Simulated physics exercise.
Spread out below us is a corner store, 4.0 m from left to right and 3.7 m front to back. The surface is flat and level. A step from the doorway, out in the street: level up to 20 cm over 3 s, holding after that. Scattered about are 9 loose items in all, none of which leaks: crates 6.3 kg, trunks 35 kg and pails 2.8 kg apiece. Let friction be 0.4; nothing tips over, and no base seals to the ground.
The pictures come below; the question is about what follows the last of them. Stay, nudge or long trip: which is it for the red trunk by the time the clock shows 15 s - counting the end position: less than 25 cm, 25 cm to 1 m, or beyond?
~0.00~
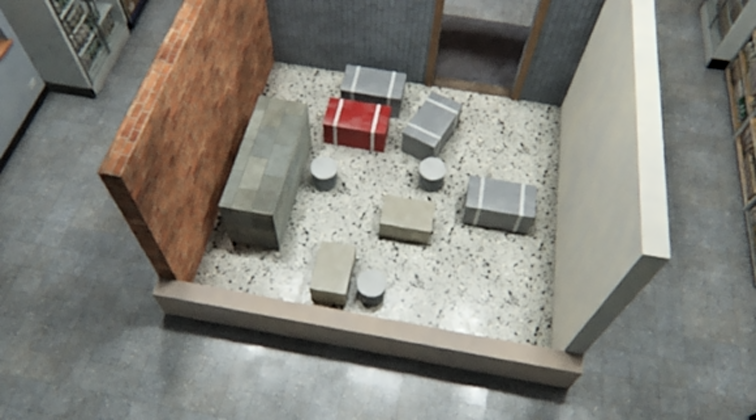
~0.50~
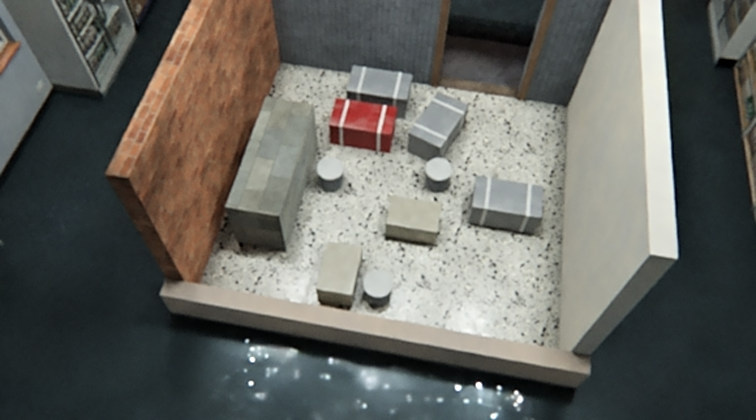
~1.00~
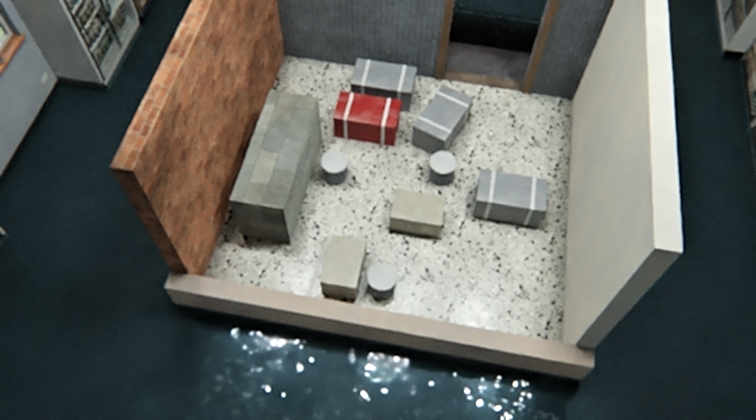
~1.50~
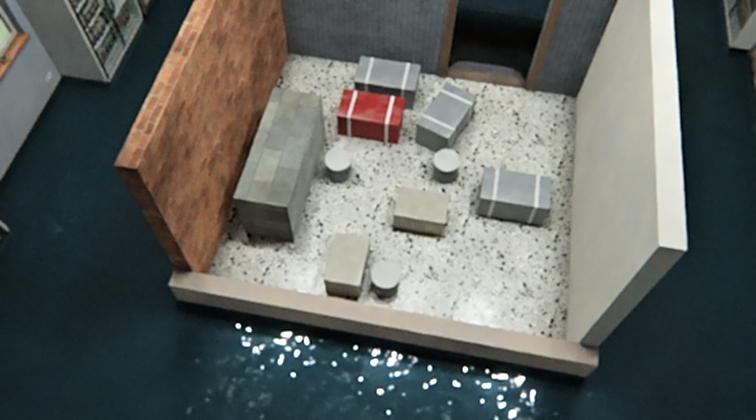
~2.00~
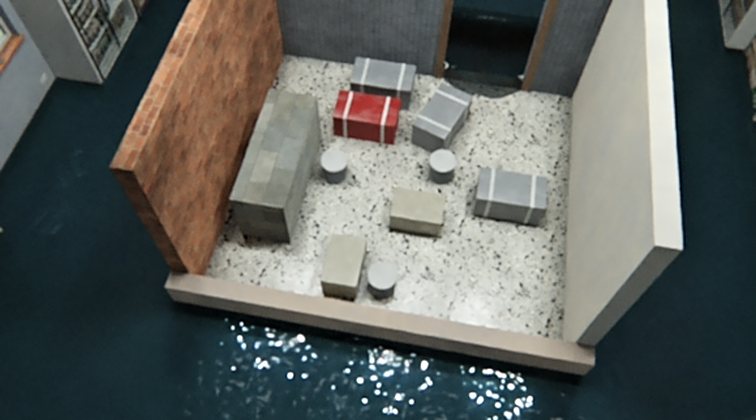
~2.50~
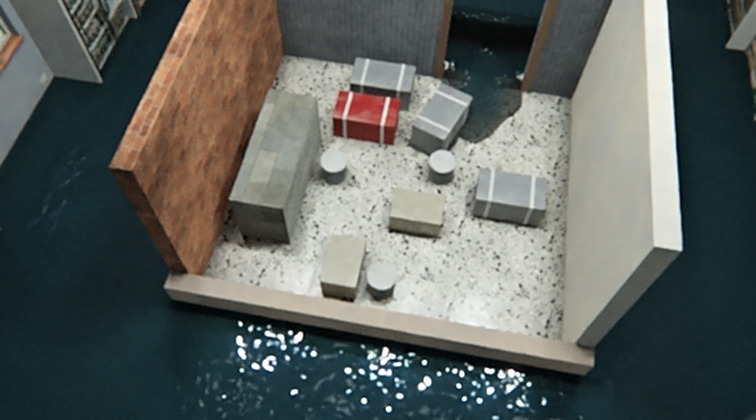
It gets pushed a bit.
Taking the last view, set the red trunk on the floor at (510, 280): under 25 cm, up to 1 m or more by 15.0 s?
So it journeys a long way.
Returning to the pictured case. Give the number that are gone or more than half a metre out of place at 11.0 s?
5 in all.
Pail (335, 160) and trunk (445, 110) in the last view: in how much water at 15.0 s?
7 and 15 cm.
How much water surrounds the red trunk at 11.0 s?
I'd say around 7 cm.
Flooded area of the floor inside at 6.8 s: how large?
Somewhere about 11.5 m2, give or take.
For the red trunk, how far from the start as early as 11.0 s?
About 0 cm out of place.
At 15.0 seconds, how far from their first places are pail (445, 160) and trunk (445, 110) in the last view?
They sit 140 cm and 250 cm away, in the order given.
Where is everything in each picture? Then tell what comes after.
The red trunk at (357, 115), on the bottom; 0.0 m2 under water; 0 of 9 have shifted, in the first picture.
The red trunk at (363, 116) rests on the ground; water covers 0.0 m2; 0 of 9 have shifted, in the second picture.
The red trunk at (367, 109) rests on the ground; water covers 0.0 m2; 0 of 9 have shifted, in the third picture.
The red trunk at (371, 107) rests on the ground; water covers 0.0 m2; 0 of 9 have shifted, in the fourth picture.
The red trunk at (367, 108) rests on the ground; 0.2 m2 under water; 0 of 9 have shifted, in the fifth picture.
The red trunk at (367, 108), on the bottom; 0.7 m2 under water; 0 of 9 have shifted, in the sixth picture.
After 3.5 s the red trunk is near (367, 108), 0.0 m from its start, aground; 0 afloat.
After 6.8 s the red trunk is near (367, 108), 0.0 m from its start, aground; 3 afloat.
After 11.0 s the red trunk is near (367, 108), 0.0 m from its start, aground; 7 afloat.
After 15.0 s the red trunk is near (408, 90), 0.6 m from its start, afloat; 9 afloat.
